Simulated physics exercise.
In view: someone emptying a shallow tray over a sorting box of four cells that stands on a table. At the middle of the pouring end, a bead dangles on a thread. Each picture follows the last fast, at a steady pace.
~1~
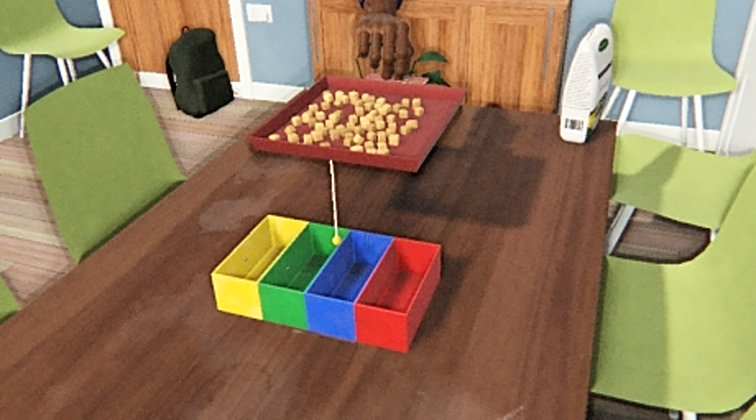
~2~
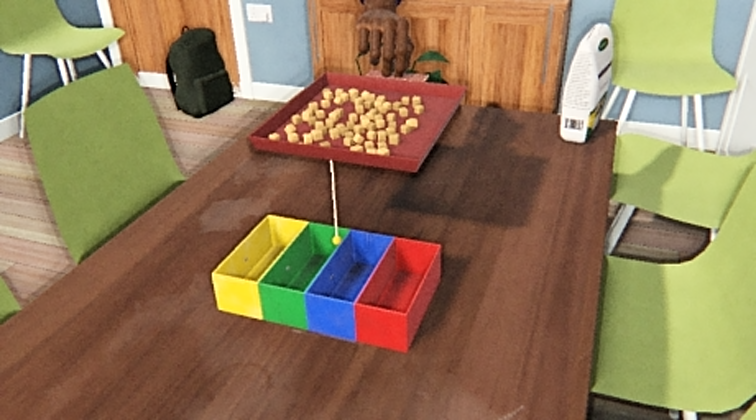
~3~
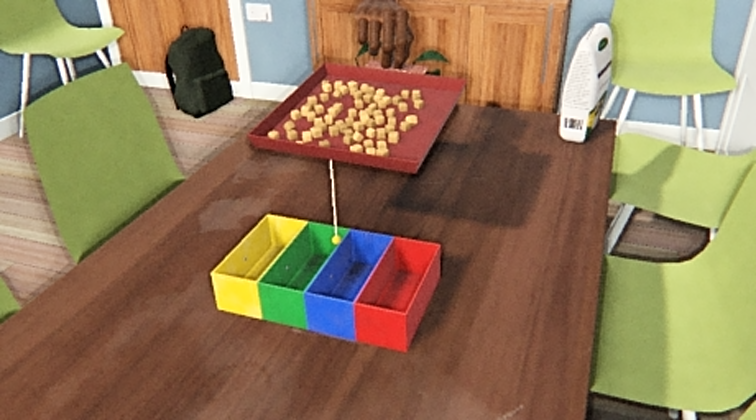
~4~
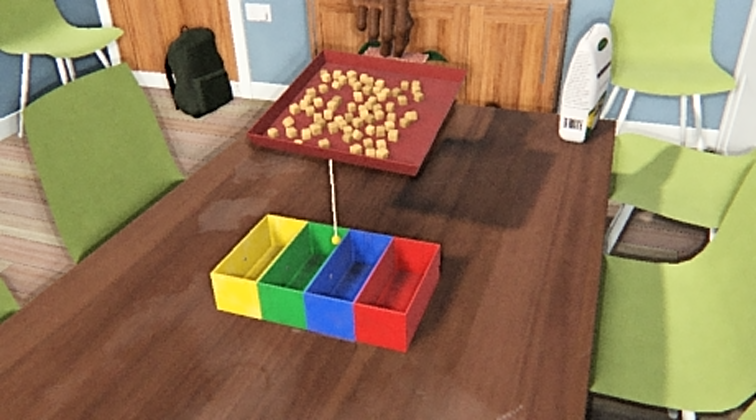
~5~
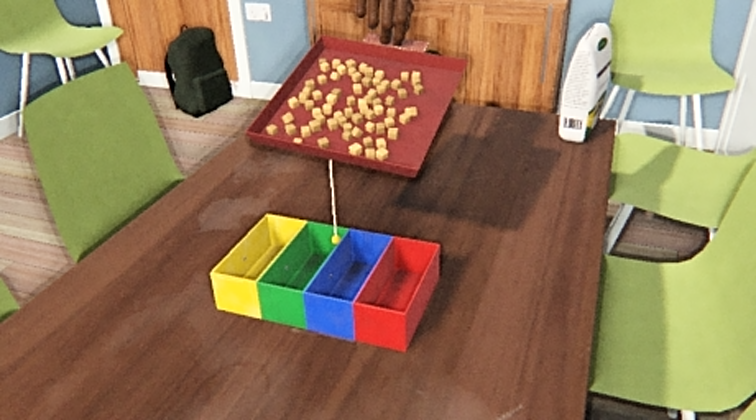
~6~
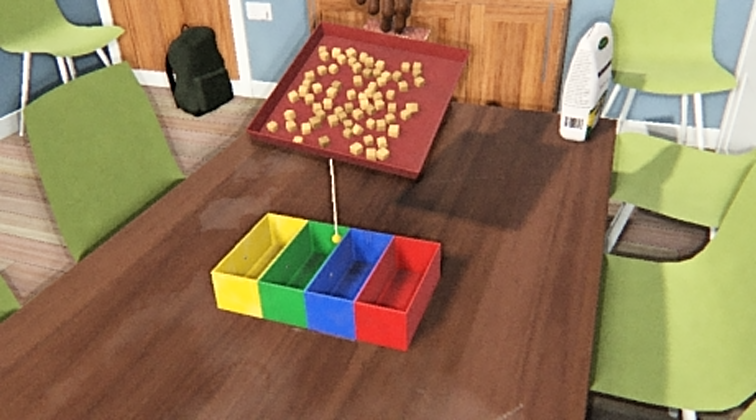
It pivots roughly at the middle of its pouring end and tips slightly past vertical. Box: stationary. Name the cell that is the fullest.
Red.
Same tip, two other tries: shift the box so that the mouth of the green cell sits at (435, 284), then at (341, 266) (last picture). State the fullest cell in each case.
At the first place the cell in yellow, at the second the cell in blue.
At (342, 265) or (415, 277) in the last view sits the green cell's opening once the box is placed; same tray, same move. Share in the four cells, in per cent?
First 100 %, then 80 %.
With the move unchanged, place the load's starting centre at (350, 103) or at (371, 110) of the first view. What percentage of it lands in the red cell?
It would be roughly 60 per cent for the first and roughly 60 per cent for the second.
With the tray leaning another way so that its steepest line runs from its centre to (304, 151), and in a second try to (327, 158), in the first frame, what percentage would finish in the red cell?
About 0 % and 10 %.
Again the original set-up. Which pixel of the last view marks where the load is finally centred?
The centre comes to rest near (384, 313).
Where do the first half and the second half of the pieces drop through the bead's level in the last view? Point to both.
It goes through near (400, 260) first, then near (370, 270).
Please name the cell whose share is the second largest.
It is that blue cell.
Shortly afterwards, tray tipped steeply; all but a few on the tray; only a few falling or outside the box.
Next, tray tipped right over; the bulk on the tray; a little in the red cell; a little in the blue cell; only a few falling or outside the box.
Some moments later, tray tipped past a quarter turn; near two thirds in the red cell; near a quarter in the blue cell; a little in the green cell; a little falling or outside the box.
In the end, tray tipped past a quarter turn; near two thirds in the red cell; near a quarter in the blue cell; a little in the green cell; none at all in the yellow cell; a little outside the box.
